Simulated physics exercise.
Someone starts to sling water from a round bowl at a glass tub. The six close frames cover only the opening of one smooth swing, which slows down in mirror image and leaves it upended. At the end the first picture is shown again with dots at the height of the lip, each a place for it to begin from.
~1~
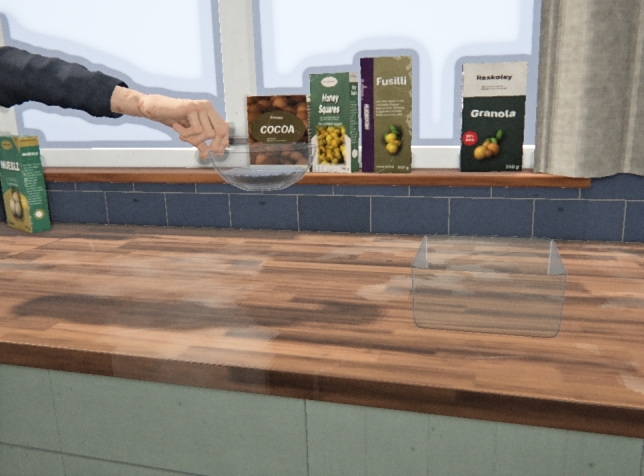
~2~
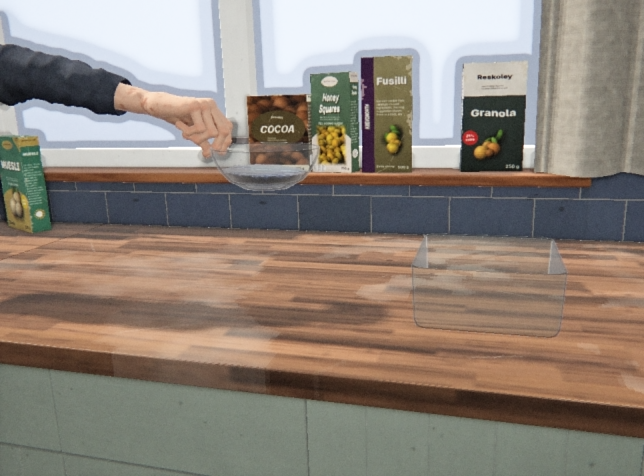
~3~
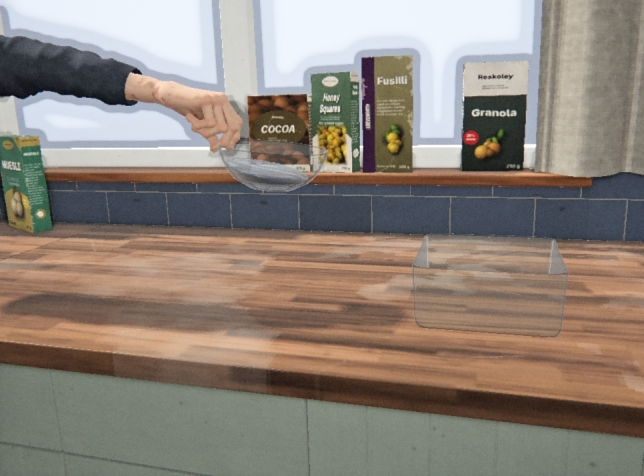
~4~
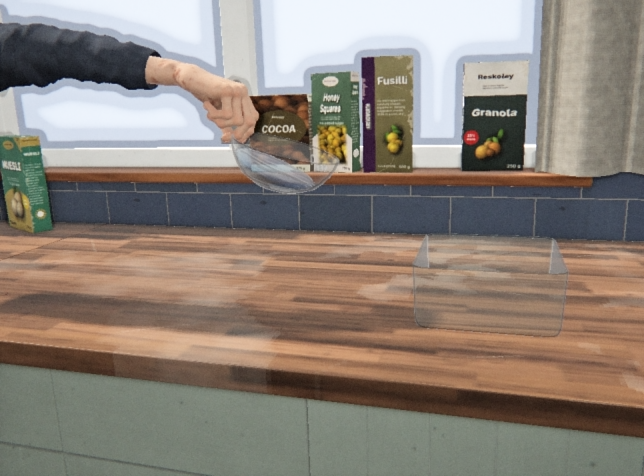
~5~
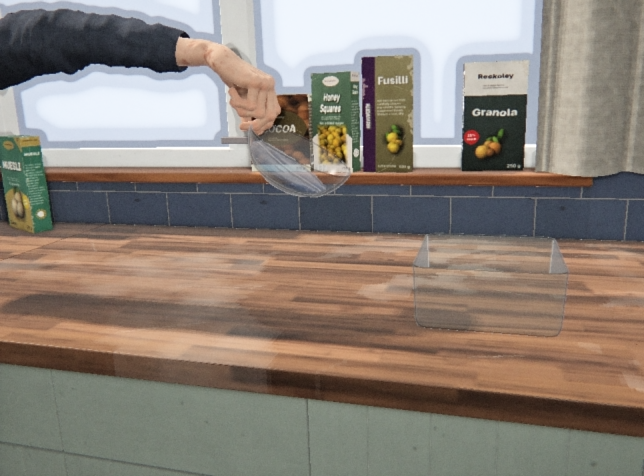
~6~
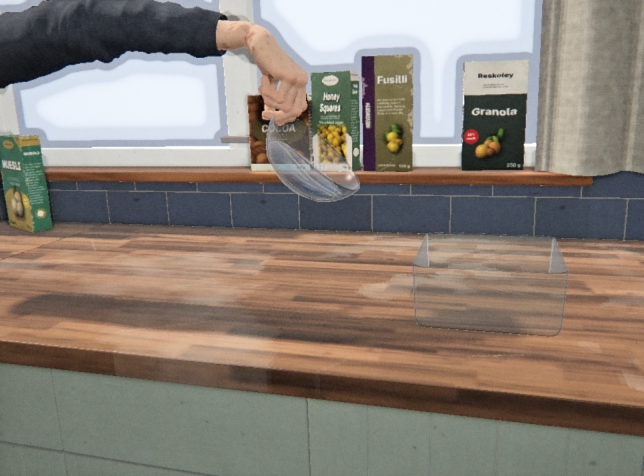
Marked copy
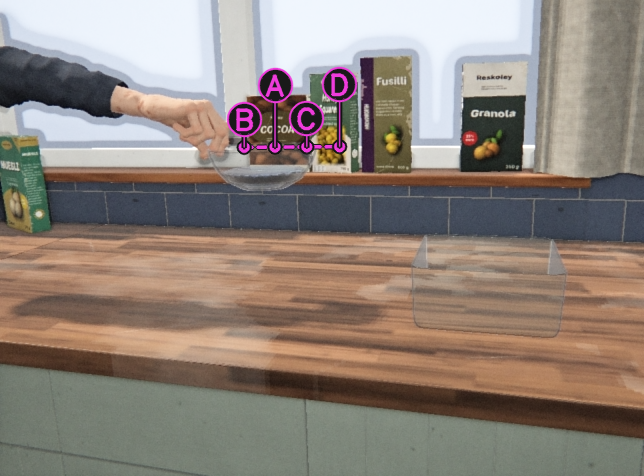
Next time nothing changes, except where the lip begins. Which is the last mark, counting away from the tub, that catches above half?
Choose D.
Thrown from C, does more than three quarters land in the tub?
No, less.
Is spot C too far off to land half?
Yes, that goes wrong.
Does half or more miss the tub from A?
Yes.
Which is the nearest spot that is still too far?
C it is.
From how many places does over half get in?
One of the four.
On the marked copy, A at (275, 147); B at (244, 147); C at (306, 146); D at (339, 146).
Choosing A, about 0 % lands in the tub, 96 % falls short and 4 % goes beside or beyond.
Choosing B, about 0 % lands in the tub, 100 % falls short.
Choosing C, about 24 % lands in the tub, 71 % falls short and 5 % goes beside or beyond.
Choosing D, about 69 % lands in the tub, 14 % falls short and 17 % goes beside or beyond.
